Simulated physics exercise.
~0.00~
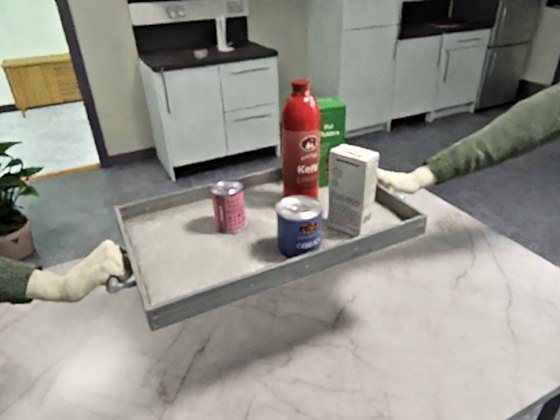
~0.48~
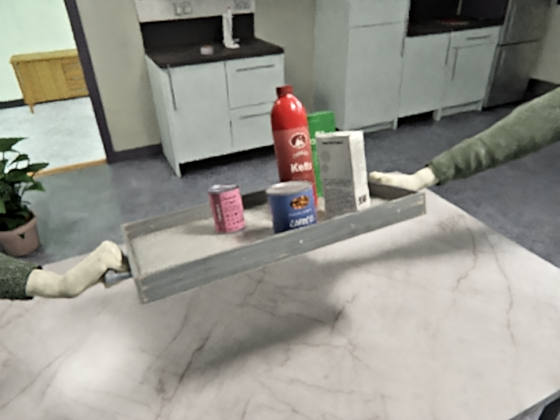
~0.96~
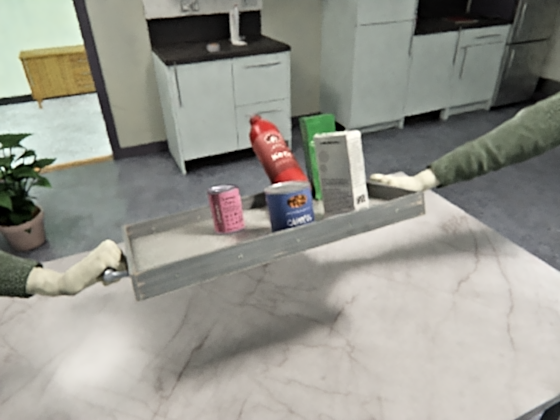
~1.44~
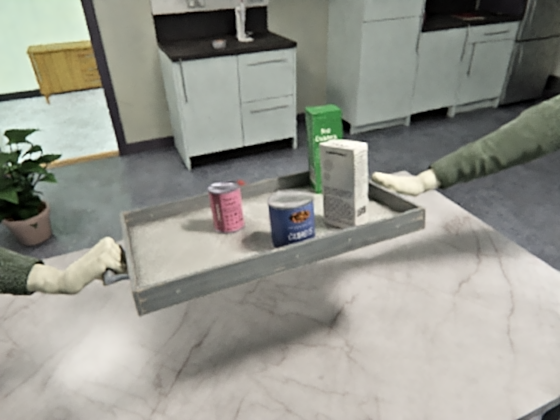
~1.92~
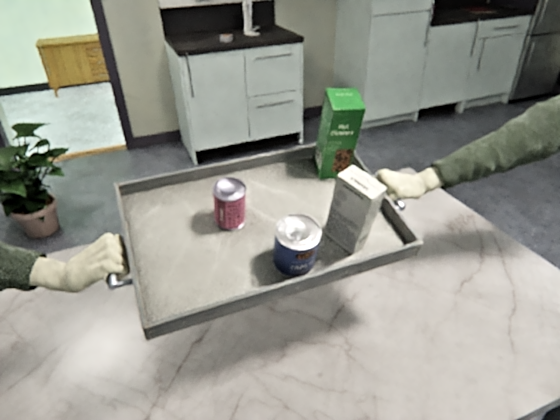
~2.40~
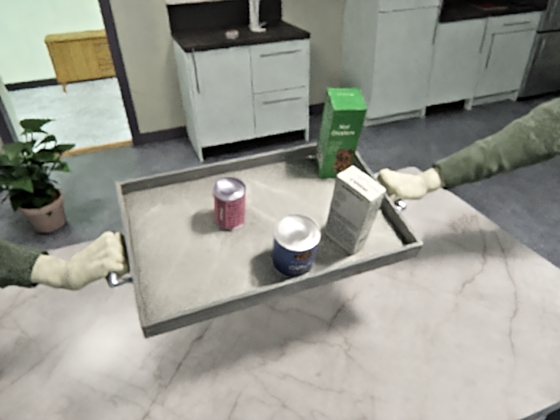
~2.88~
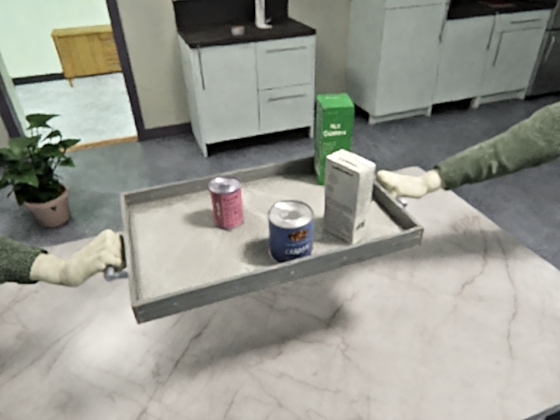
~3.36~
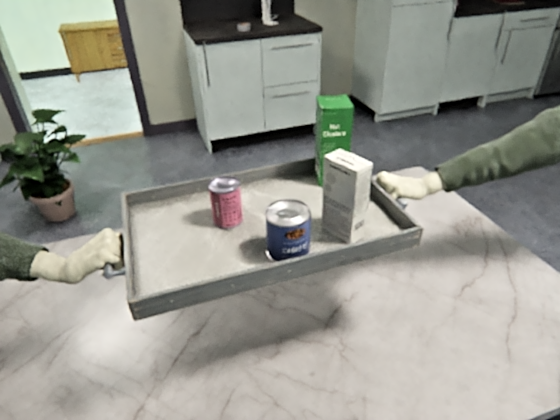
A hand-held tray tilts away, toppling the red bottle off, then tips back and levels.
